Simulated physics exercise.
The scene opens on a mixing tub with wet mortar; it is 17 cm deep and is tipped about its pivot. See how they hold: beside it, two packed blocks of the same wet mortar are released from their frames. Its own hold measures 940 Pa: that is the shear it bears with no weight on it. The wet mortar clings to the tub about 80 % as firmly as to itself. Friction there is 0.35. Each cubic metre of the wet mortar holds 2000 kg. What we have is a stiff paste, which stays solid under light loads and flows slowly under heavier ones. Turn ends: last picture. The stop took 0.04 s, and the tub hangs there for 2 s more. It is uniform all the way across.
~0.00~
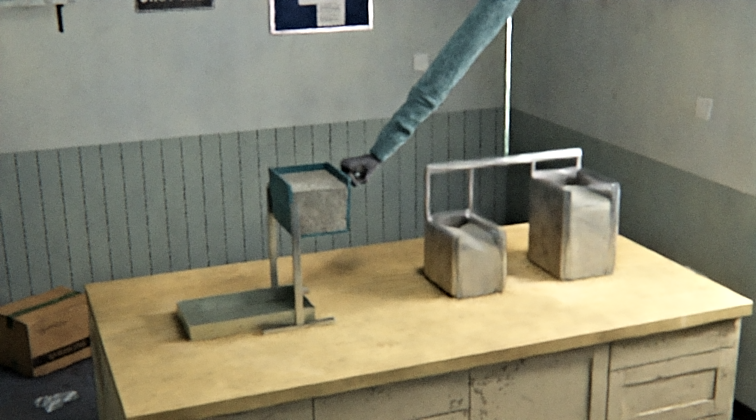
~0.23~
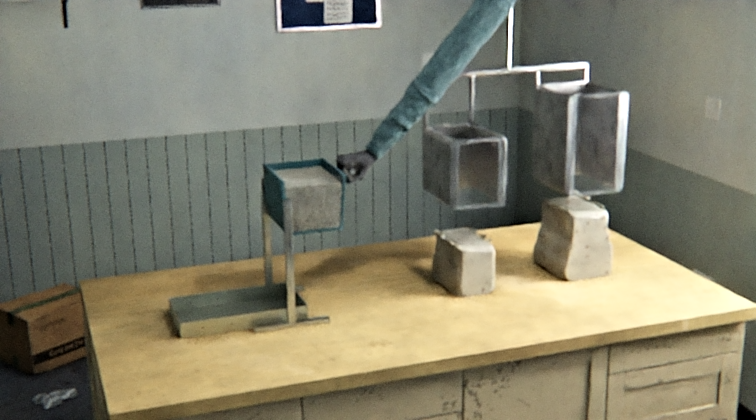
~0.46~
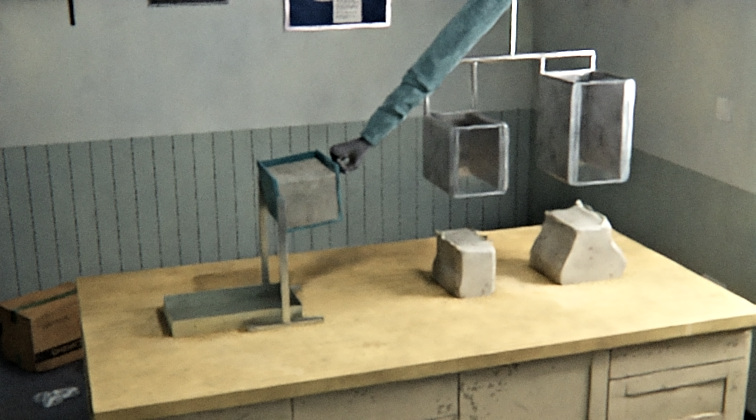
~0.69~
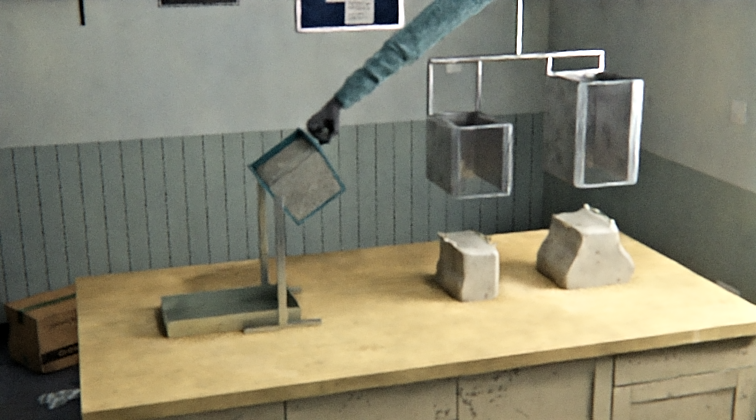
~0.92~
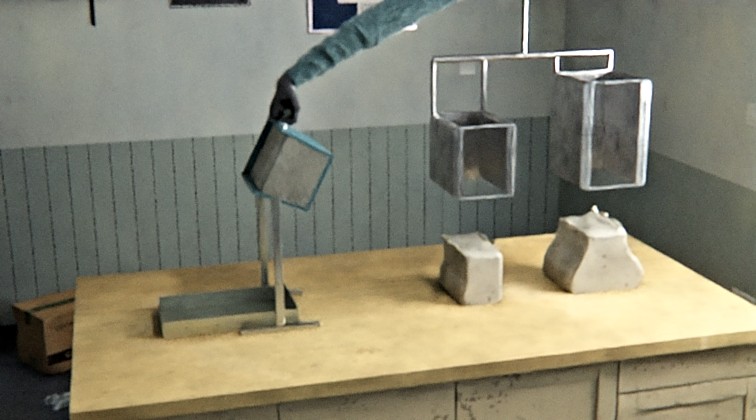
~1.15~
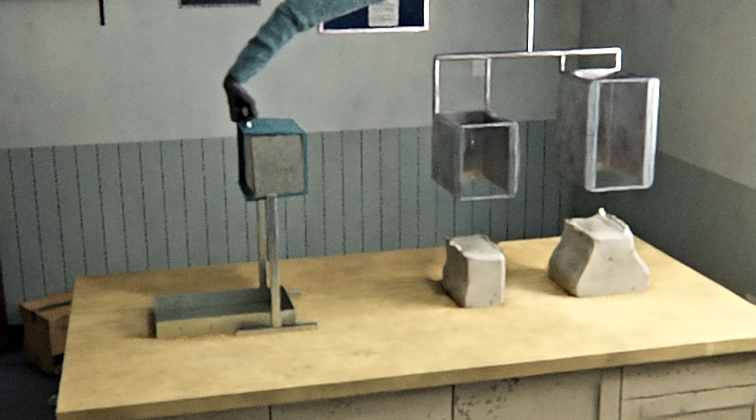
At the start, a gloved hand holds a tub of grey mortar on a stand, left of two filled metal moulds. The moulds lift off two blocks, and the taller right one slumps and spreads. The hand then turns the tub leftward onto its side, the mortar still inside.
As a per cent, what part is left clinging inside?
Near 100 %.
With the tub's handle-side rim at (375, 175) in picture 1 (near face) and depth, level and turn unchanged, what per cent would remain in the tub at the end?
Around 40 percent would still be in the tub at the end.
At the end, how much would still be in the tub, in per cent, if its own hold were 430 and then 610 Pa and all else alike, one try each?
Result: 50 % for the first case, 60 % for the second.
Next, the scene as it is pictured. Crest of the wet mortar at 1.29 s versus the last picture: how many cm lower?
I reckon it's close to 1 cm.
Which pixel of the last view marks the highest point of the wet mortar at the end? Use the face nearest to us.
Around (287, 139).
By 1.29 s, the tub is at 89 degrees and holds 100 %.
By 1.46 s, the tub is at 89 degrees and holds 100 %.
By 1.63 s, the tub is at 89 degrees and holds 100 %.
By 1.80 s, the tub is at 89 degrees and holds 100 %.
By 3.15 s, at the end, the tub is at 89 degrees and holds 100 %.
